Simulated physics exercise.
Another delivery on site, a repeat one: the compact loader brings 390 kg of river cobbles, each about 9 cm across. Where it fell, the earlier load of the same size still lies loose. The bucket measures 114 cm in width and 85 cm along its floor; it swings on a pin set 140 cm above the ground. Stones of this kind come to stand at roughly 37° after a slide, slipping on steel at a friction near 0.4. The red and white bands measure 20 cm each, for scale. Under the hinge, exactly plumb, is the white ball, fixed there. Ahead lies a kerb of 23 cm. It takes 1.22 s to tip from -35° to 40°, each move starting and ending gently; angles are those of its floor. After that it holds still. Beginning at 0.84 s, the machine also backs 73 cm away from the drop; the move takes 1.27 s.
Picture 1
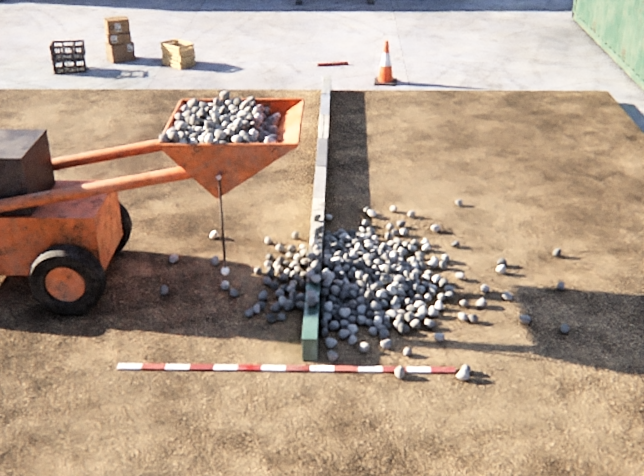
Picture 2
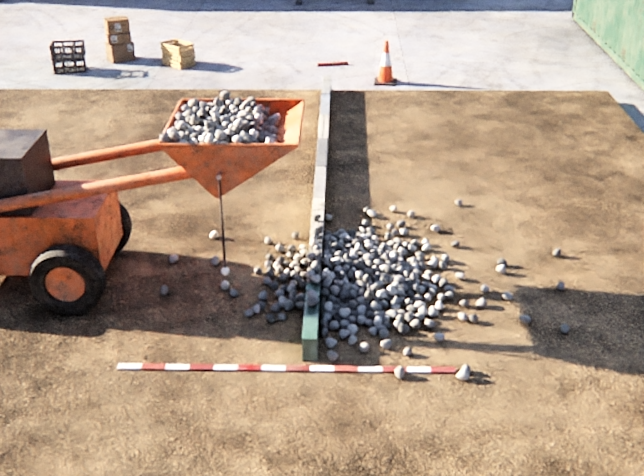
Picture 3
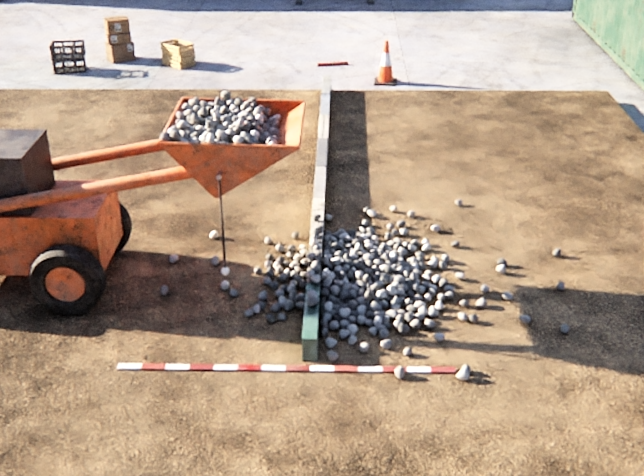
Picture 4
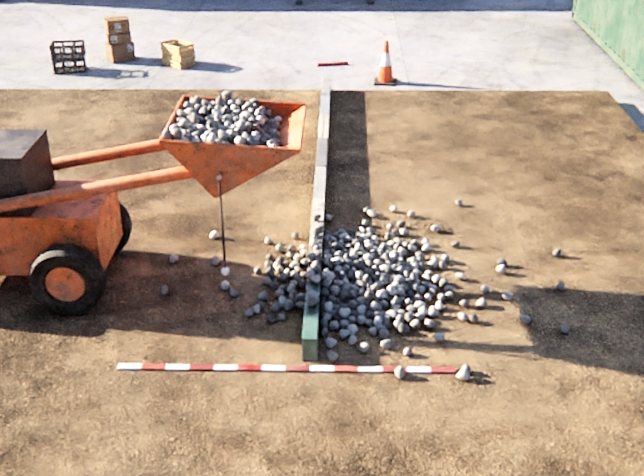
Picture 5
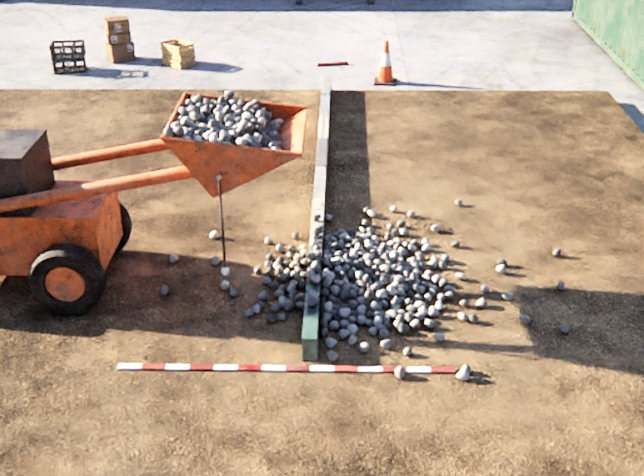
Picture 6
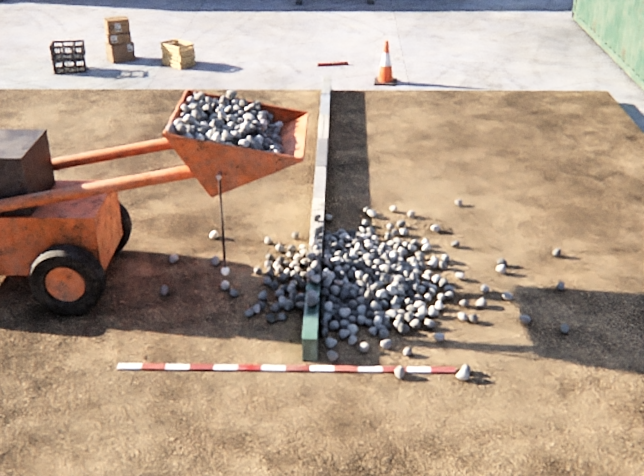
Orange loader bucket full of grey cobbles slowly tilting forward a little beside a low kerb, loose stones lying around it.
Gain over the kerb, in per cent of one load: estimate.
Approx. 18 %.
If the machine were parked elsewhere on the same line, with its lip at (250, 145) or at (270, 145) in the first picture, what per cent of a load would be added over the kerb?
0 % and 0 %.
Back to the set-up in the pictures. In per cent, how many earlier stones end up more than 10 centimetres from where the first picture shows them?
Close to 5 in a hundred of them.
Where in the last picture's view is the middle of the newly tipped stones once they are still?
Their middle rests near (285, 274).
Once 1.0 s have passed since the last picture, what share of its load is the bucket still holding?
Close to 30 in a hundred.
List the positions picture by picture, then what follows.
The bucket is at -35°, its lip at (298, 145); the top of the load is at (227, 107). The earlier load is highest near (314, 266), 28 cm above ground level, 15 % on this side of the kerb, 85 % over the kerb, in the first frame.
The bucket is at -34°, its lip at (298, 146); the top of the load is at (220, 108), in the second frame.
The bucket is at -33°, its lip at (299, 148); the top of the load is at (215, 106), in the third frame.
The bucket is at -31°, its lip at (300, 151); the top of the load is at (206, 107), in the fourth frame.
The bucket is at -27°, its lip at (302, 155); the top of the load is at (204, 105), in the fifth frame.
The bucket is at -24°, its lip at (303, 160); the top of the load is at (205, 104), in the sixth frame.
Then, 0.6 s after the last picture the floor is at 29°; in per cent of one load, 99 in the bucket, 16 on this side of the kerb, 85 over the kerb; the foremost stones are at (525, 287).
Then, 1.0 s after the last picture the floor is at 40°; in per cent of one load, 30 in the bucket, 80 on this side of the kerb, 91 over the kerb; the foremost stones are at (525, 287).
Then, 2.3 s after the last picture the floor is at 40°; in per cent of one load, 0 in the bucket, 97 on this side of the kerb, 104 over the kerb; the foremost stones are at (525, 287).
Then, 4.9 s after the last picture the floor is at 40°; in per cent of one load, 0 in the bucket, 97 on this side of the kerb, 104 over the kerb; the foremost stones are at (525, 287). Net gain over the kerb, 18.
